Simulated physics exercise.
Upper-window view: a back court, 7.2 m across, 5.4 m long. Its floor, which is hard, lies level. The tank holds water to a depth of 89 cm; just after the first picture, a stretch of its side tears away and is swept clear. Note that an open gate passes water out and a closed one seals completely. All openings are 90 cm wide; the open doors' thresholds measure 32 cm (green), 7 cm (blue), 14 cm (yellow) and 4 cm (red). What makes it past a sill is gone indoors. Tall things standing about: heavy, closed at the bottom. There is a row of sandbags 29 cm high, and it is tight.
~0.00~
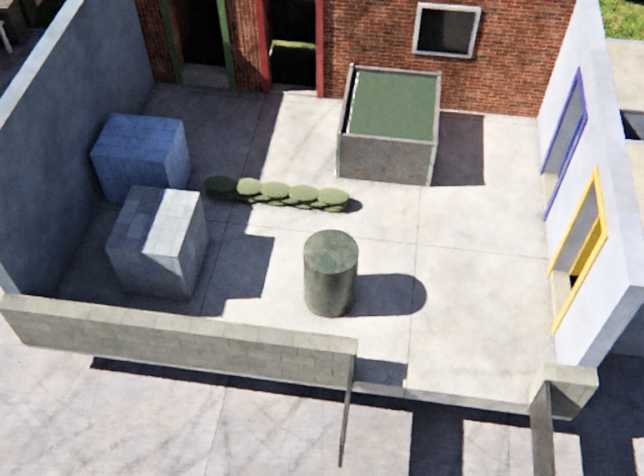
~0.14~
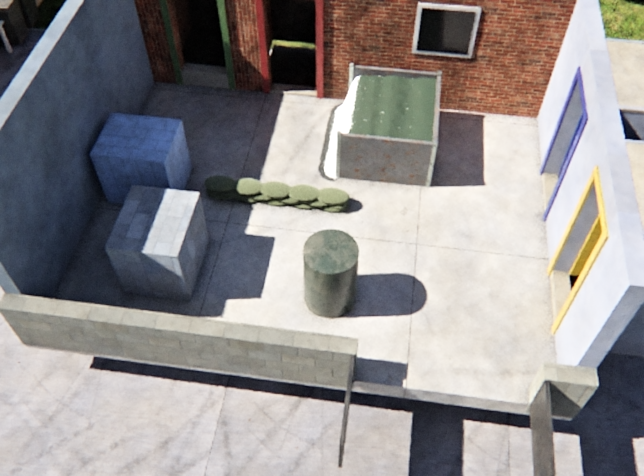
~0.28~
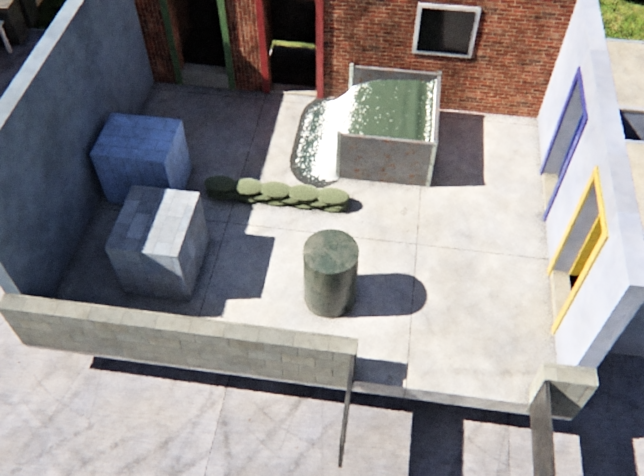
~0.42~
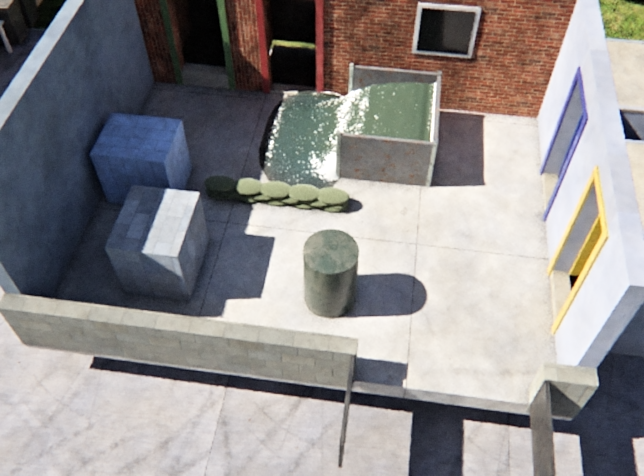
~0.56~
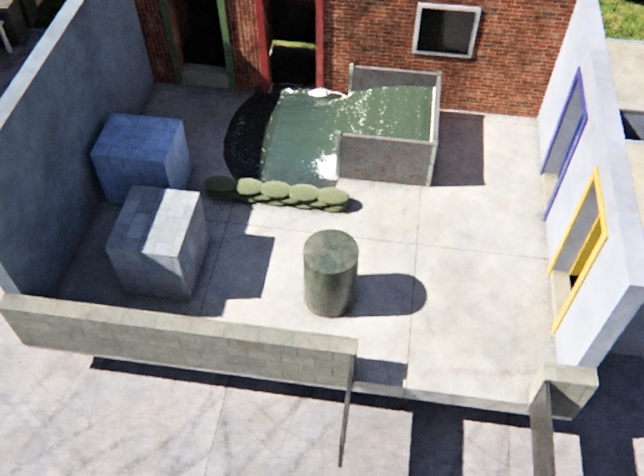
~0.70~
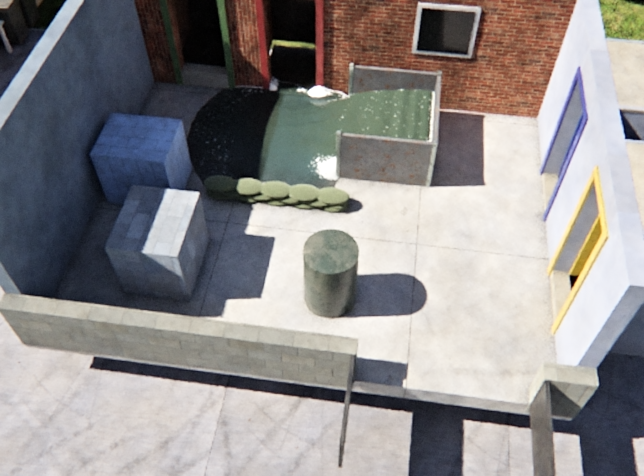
In a walled back court, water burst from the left side of a square tank, poured onto the pale floor, and spread left behind the row of sandbags toward the blue block.
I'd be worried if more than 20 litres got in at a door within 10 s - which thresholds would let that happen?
My prediction: At the green door the total will be lower than the limit; at the blue door the total will be lower than the limit; at the yellow door the total will be lower than the limit; at the red door the total will be higher than the limit.
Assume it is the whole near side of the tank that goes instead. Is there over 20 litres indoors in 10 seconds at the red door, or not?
Compared with the limit, red is less.
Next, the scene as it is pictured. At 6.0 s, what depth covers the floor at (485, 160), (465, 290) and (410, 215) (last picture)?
Listed order: 0 / 1 / 3 cm.
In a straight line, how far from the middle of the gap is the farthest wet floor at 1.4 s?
Some 4.2 m out.
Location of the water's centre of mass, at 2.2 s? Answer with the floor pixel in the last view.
The water is centred near (240, 138).
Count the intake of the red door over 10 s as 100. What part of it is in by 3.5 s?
Some 35 per cent by then.
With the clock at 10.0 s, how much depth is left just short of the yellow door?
Reading: Close to 5.5 cm.
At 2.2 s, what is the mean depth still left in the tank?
Some 16 cm on average.
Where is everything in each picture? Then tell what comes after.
In the first frame, still water, 89 cm deep, in the tank at (391, 106).
In the second frame, the front is at a hidden place, 0.9 m from the gap at (346, 129); 0.4 m2 of floor is under water; 89 cm left at the back of the tank.
In the third frame, the front is at (326, 99), 1.2 m from the gap at (346, 130); 1.5 m2 of floor is under water; 79 cm left at the back of the tank.
In the fourth frame, water pours out at (346, 132) and has run 1.5 m, to (294, 96); typically 13 cm deep outside, 76 cm at the tank's back.
In the fifth frame, the front is at (245, 107), 2.0 m from the gap at (346, 133); 4.7 m2 of floor is under water; 71 cm left at the back of the tank.
In the sixth frame, the front is at (204, 112), 2.7 m from the gap at (346, 133); 6.3 m2 of floor is under water; 61 cm left at the back of the tank.
After 1.4 s water covers 30 % of the floor and is deepest (52 cm) near (153, 87); green door 15 cm at the sill, 0 L in, blue door not reached, yellow door not reached, red door 15 cm at the sill, 47 L in.
After 2.2 s water covers 35 % of the floor and is deepest (46 cm) near (135, 126); green door 22 cm at the sill, 0 L in, blue door not reached, yellow door not reached, red door 11 cm at the sill, 88 L in.
After 3.5 s water covers 45 % of the floor and is deepest (28 cm) near (264, 98); green door 22 cm at the sill, 3 L in, blue door not reached, yellow door not reached, red door 8 cm at the sill, 114 L in.
After 6.0 s water covers 70 % of the floor and is deepest (14 cm) near (312, 102); green door 9 cm at the sill, 4 L in, blue door not reached, yellow door not reached, red door 13 cm at the sill, 227 L in.
After 10.0 s water covers 90 % of the floor and is deepest (12 cm) near (200, 170); green door 8 cm at the sill, 4 L in, blue door 6 cm at the sill, 1 L in, yellow door 6 cm at the sill, 0 L in, red door 9 cm at the sill, 330 L in.
